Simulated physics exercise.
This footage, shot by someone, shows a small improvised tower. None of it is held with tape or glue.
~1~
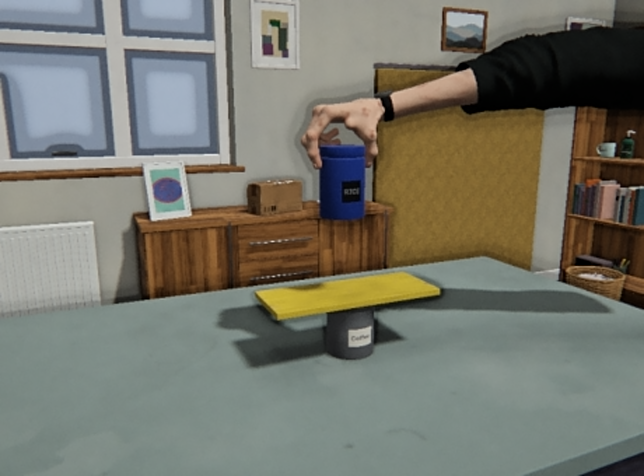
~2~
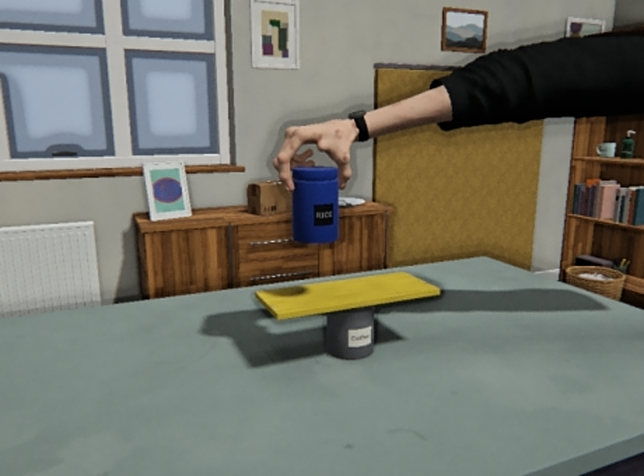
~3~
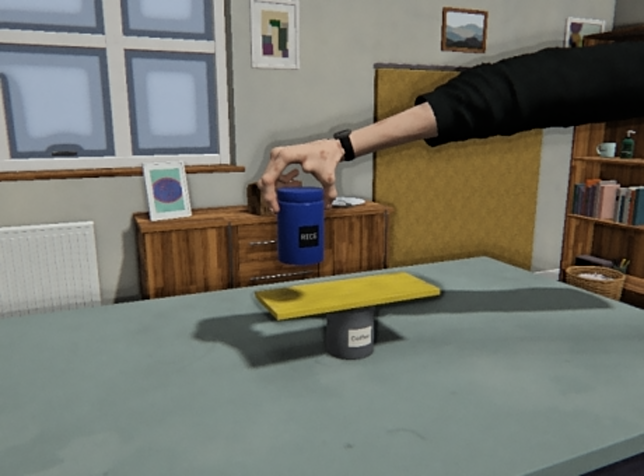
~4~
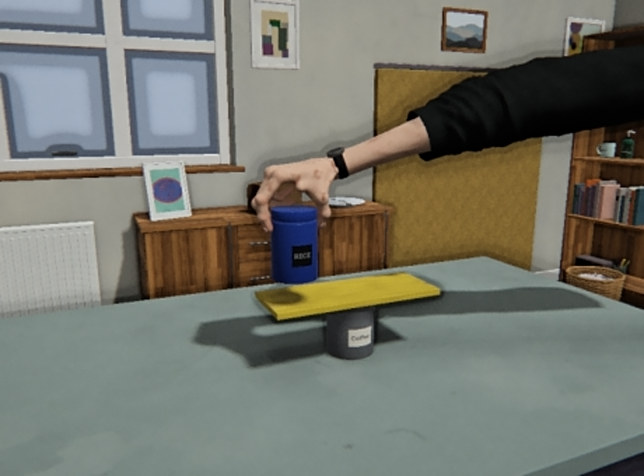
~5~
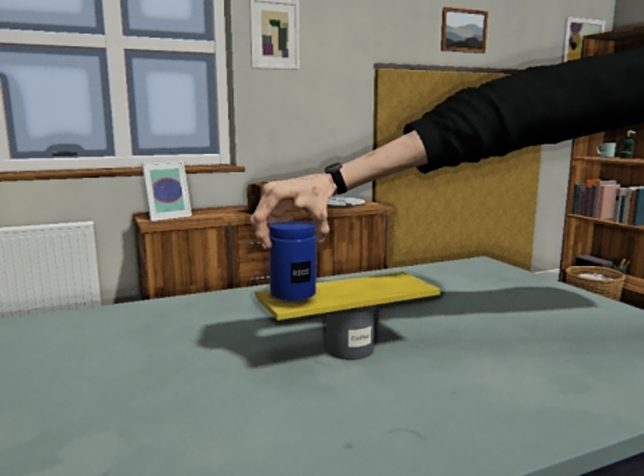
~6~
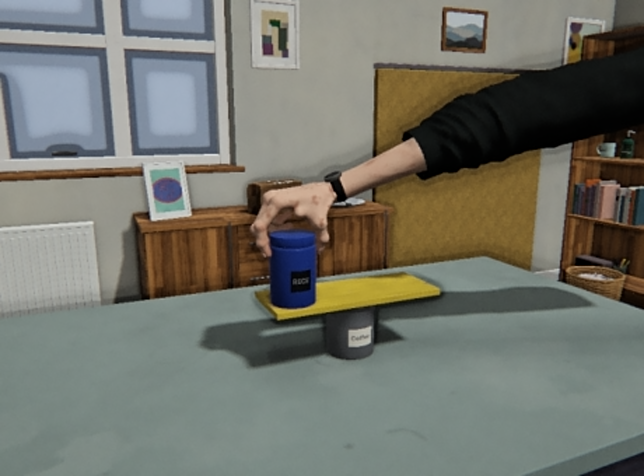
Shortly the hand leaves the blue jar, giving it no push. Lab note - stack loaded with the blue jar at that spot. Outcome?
Ends in a fall.
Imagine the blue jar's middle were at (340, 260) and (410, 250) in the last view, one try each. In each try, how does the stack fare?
In case one it stays upright, while in case two it tumbles.
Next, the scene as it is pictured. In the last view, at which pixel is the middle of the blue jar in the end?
The object ends up somewhere around (223, 370).
Then, 0.40 s past the last view, blue jar now fallen; yellow board rocked 42° from its first pose.
Then, 0.60 s past the last view, yellow board rocked 50° from its first pose.
Then, 1.00 s past the last view, yellow board now fallen.
Finally, fallen, yellow board and blue jar; grey jar still in place. Final places as the last picture's camera would see them, blue jar near (223, 370). The stack comes apart.
